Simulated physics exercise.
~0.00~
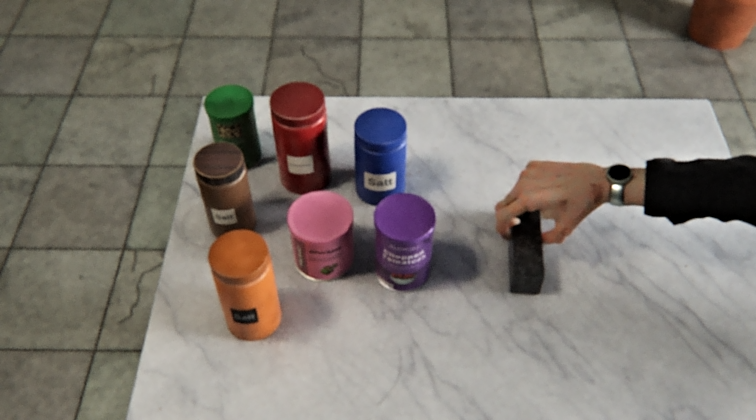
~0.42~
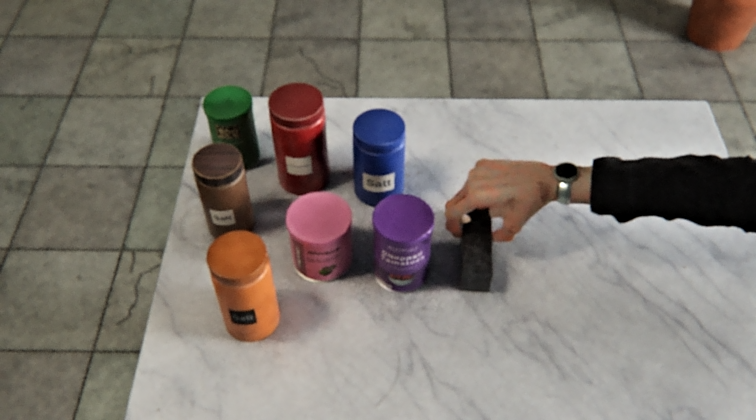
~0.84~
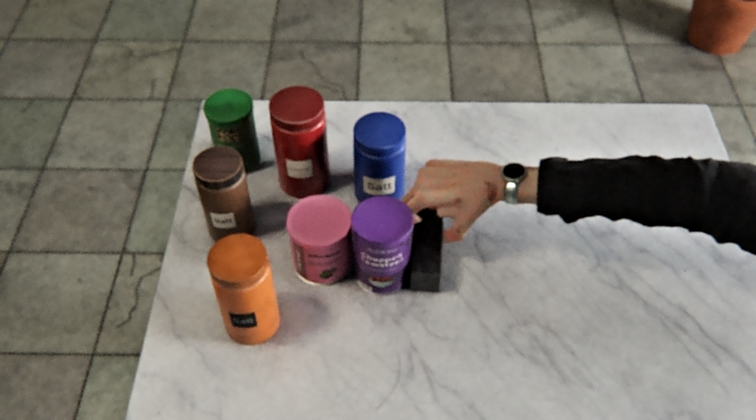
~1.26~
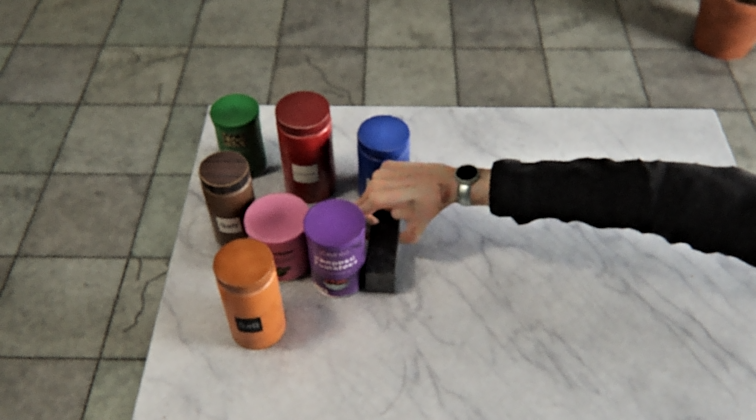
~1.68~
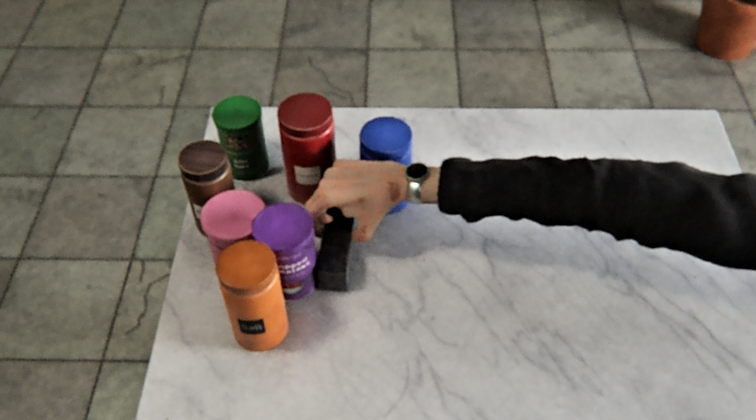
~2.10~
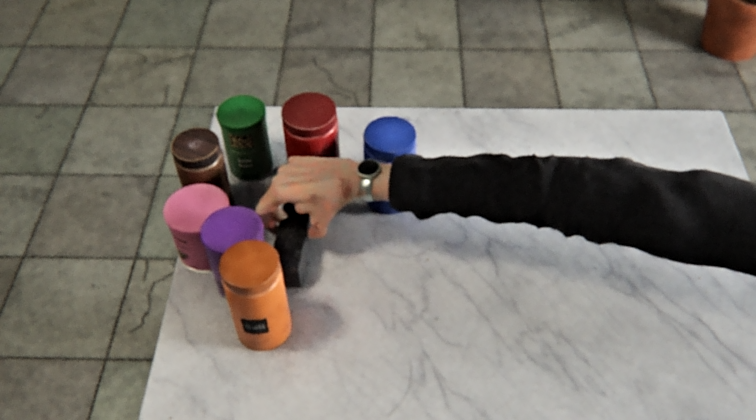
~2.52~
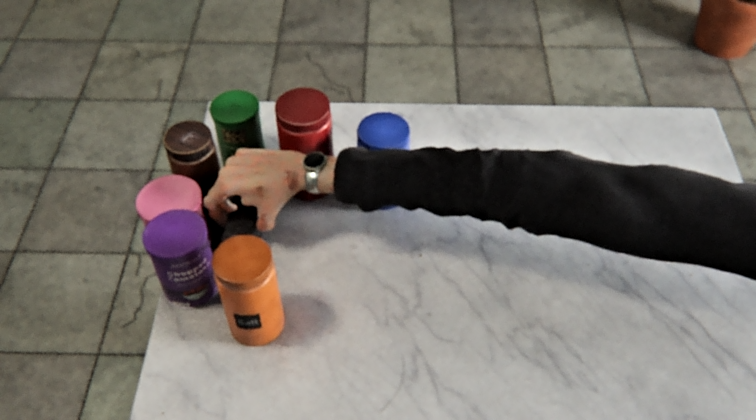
A hand in a black sleeve and a watch slides a dark block leftward across a white marble-patterned table, seen from above on a grey tiled floor. Seven lidded containers cluster toward the left, with green, red and blue behind, brown at the left, pink and purple in the middle, and orange in front. The block reaches the purple tin and drives it left, and soon the pink tin moves too. Next the brown jar shifts a little. Finally pink and purple stand upright near the left edge, while green, red, blue and orange hold their places.
